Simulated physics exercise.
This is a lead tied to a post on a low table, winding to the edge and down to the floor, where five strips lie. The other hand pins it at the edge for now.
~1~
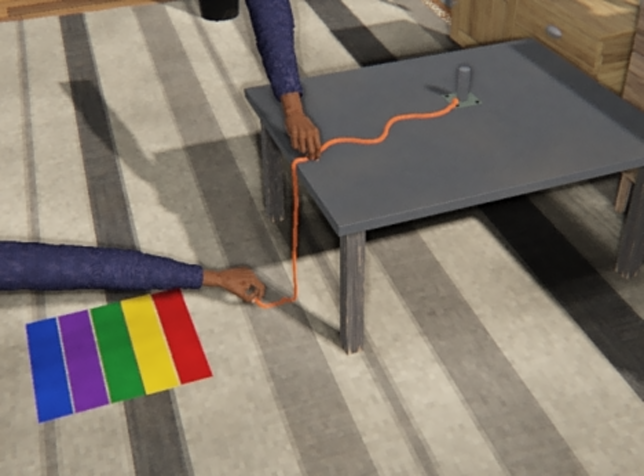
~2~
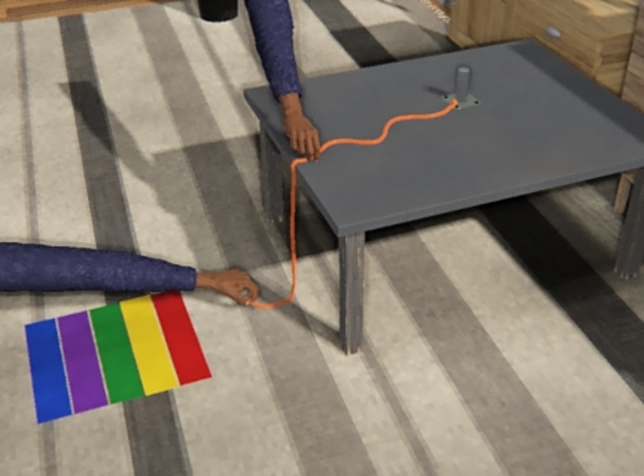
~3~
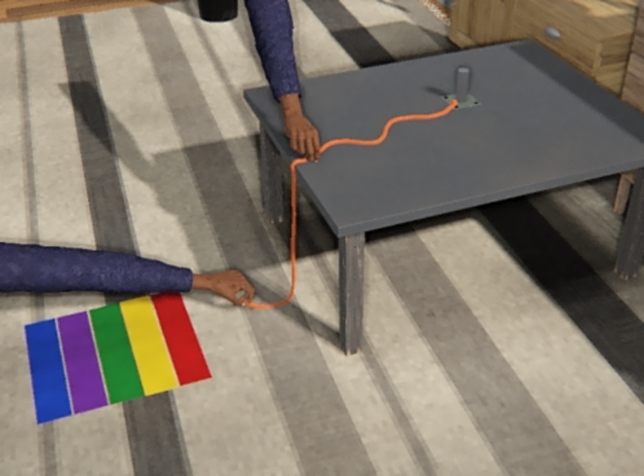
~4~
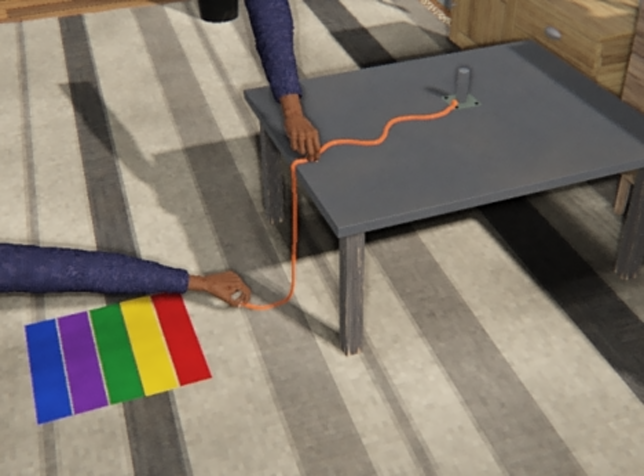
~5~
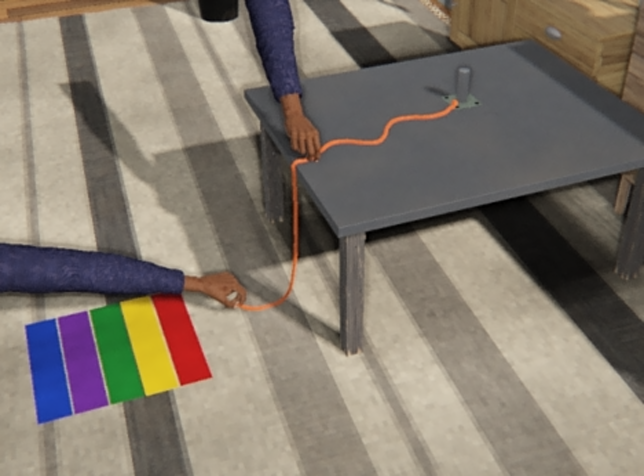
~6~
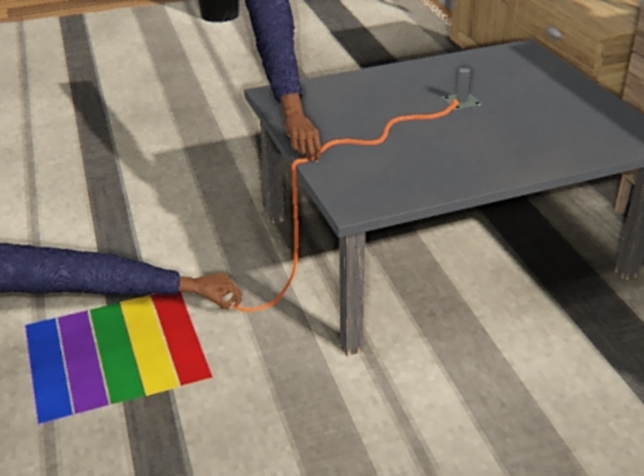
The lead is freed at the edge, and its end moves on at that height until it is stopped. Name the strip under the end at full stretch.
It gets as far as the green strip.
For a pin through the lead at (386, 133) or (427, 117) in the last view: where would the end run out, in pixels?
The places are (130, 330) and (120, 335).
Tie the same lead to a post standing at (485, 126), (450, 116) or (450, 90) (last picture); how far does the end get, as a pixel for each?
About (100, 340), (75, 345) and (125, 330).
Soon after, end near (179, 319); over red.
Then, end near (137, 329); over yellow.
At full stretch, end near (112, 335); over green. The green one.
